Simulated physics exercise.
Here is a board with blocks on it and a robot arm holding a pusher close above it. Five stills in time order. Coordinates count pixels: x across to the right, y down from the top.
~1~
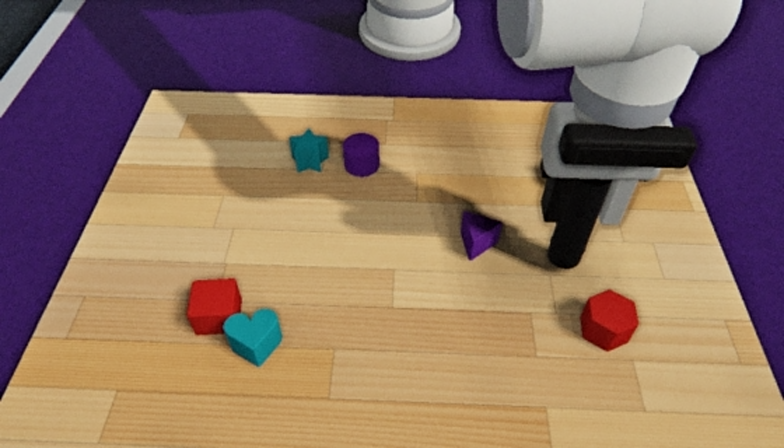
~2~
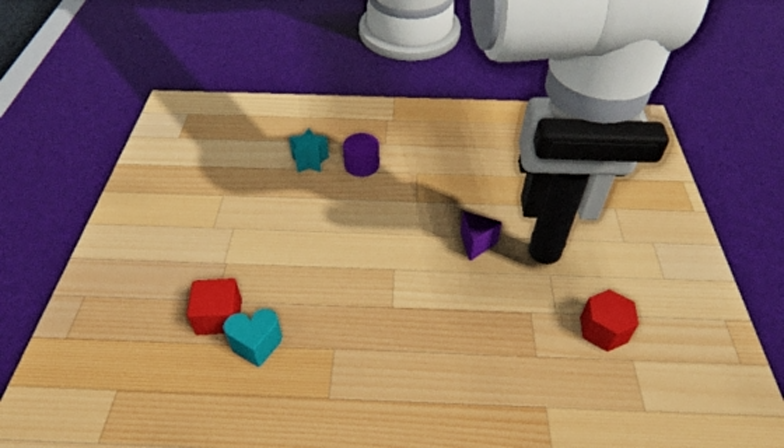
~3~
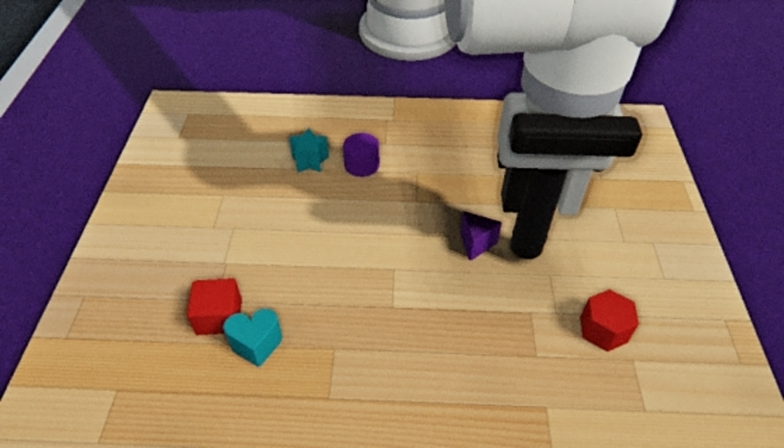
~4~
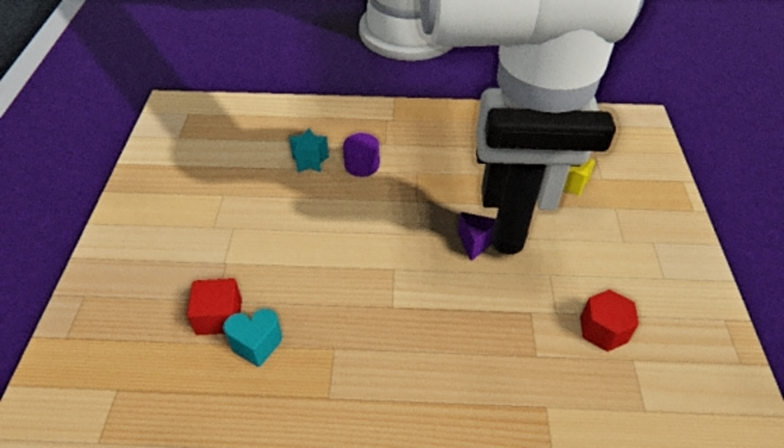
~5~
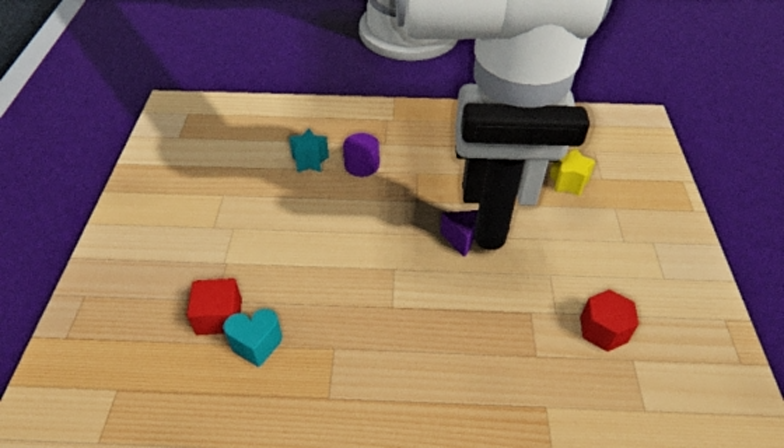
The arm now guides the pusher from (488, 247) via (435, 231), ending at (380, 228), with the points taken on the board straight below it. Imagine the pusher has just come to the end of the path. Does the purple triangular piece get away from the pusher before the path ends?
The answer is no.
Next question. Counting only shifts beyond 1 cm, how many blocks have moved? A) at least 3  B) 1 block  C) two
The correct letter is B.
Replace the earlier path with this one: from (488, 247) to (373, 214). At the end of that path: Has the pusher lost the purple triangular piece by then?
I'd say no.
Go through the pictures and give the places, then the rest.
In the first picture, pusher's lower end at (563, 257); purple circular block at (361, 144); purple triangular piece at (480, 224).
In the second picture, pusher at (545, 253); blocks still.
In the third picture, pusher at (526, 248); blocks still.
In the fourth picture, pusher at (508, 243); blocks still.
In the fifth picture, pusher at (490, 239); purple circular block at (361, 144); purple triangular piece at (464, 219).
The first path, step by step. One third of the way, pusher at (454, 226); purple triangular piece at (427, 208), turned 15° anticlockwise.
Two thirds of the way, pusher at (417, 221); purple triangular piece at (391, 202).
At the end, pusher at (380, 219); purple circular block still; purple triangular piece at (356, 196), turned 15° clockwise.
